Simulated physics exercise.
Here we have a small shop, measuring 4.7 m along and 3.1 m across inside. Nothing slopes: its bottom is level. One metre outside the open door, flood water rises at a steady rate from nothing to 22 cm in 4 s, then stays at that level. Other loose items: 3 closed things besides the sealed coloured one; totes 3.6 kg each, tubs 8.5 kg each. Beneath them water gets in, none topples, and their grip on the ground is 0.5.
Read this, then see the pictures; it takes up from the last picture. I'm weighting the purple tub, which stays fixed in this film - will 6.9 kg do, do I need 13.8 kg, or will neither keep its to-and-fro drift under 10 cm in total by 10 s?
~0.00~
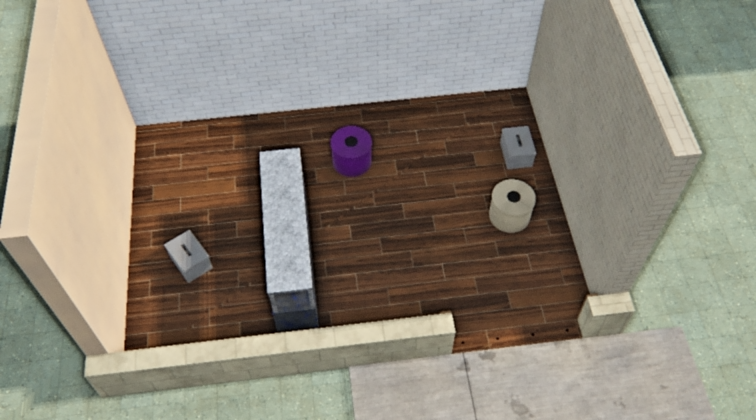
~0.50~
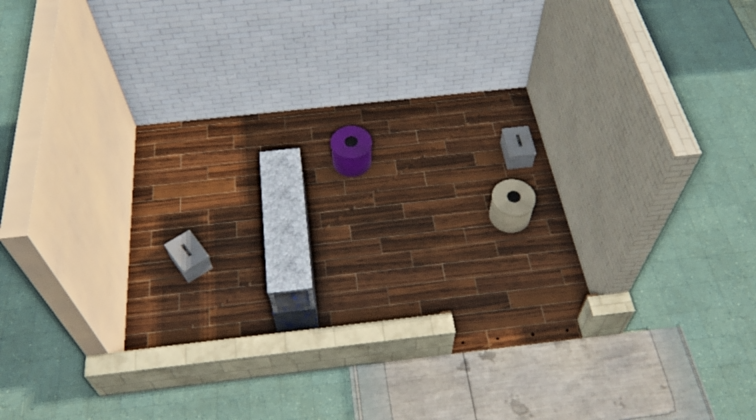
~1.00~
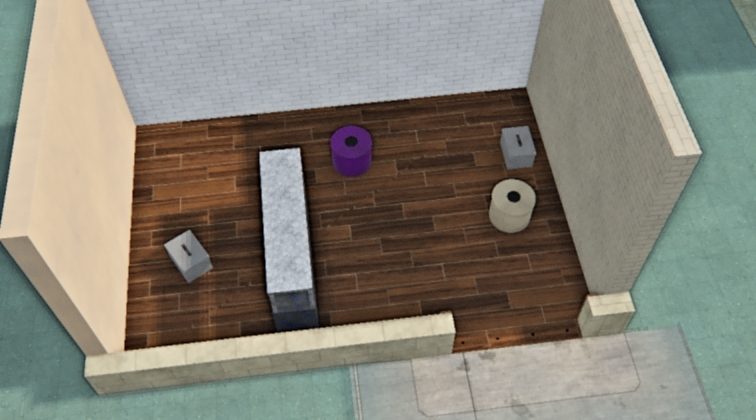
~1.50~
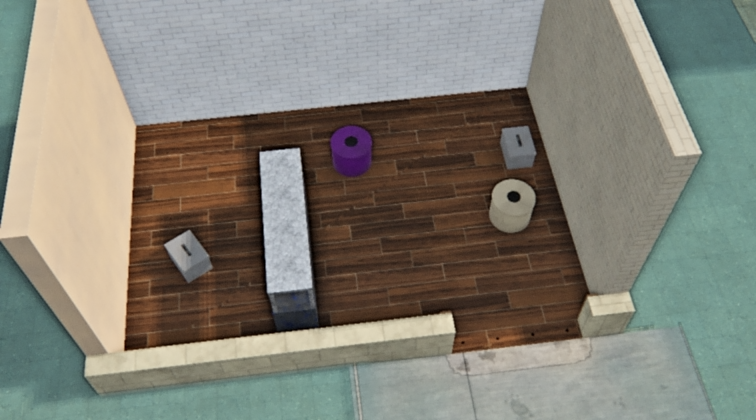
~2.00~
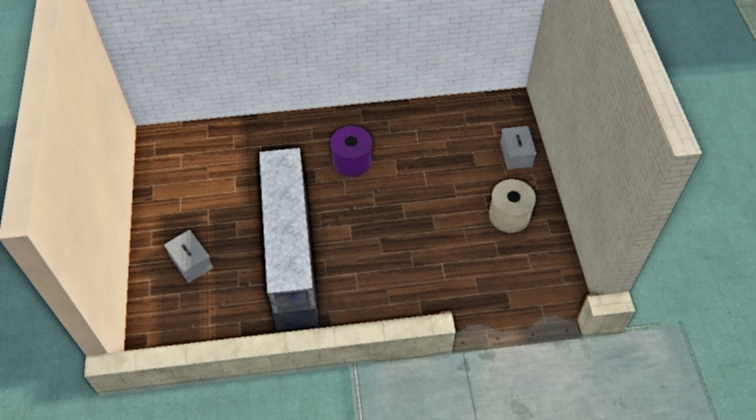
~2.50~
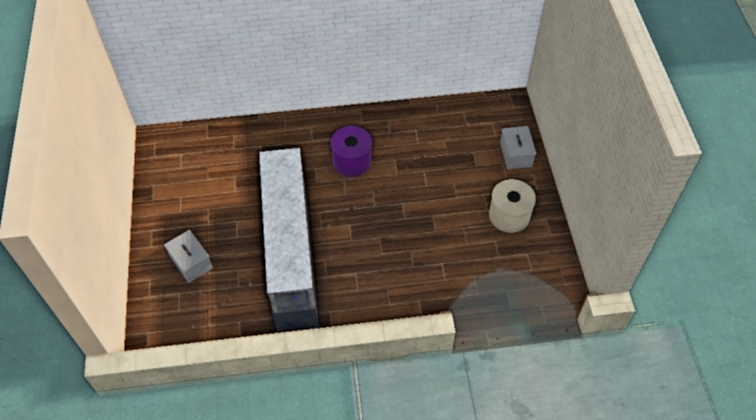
Neither will.
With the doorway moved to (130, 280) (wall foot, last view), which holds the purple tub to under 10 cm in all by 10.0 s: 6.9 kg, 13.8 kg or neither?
Answer: Only the upper mass works.
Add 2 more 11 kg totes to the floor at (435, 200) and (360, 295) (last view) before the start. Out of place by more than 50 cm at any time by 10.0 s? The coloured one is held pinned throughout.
Beyond, below.
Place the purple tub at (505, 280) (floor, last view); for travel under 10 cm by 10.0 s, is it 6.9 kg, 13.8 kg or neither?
So neither weight works.
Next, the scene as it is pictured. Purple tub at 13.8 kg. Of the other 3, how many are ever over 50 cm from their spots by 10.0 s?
Tally: 3.
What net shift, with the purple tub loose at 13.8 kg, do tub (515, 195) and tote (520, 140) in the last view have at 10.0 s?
In turn: 200 cm, 300 cm.
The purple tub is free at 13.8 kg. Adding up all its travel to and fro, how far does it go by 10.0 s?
Roughly 200 centimetres.
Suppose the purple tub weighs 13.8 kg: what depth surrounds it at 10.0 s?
Something like 13 centimetres.
After 3.5 s the purple tub would be 0 cm from its start with 6.9 kg and 0 cm from its start with 13.8 kg; 0 cm of water round it then.
After 4.5 s the purple tub would be 0 cm from its start with 6.9 kg and 0 cm from its start with 13.8 kg; 2 cm of water round it then.
After 7.0 s the purple tub would be 111 cm from its start with 6.9 kg and 3 cm from its start with 13.8 kg; 8 cm of water round it then.
After 10.0 s the purple tub would be 246 cm from its start with 6.9 kg and 187 cm from its start with 13.8 kg; 13 cm of water round it then.
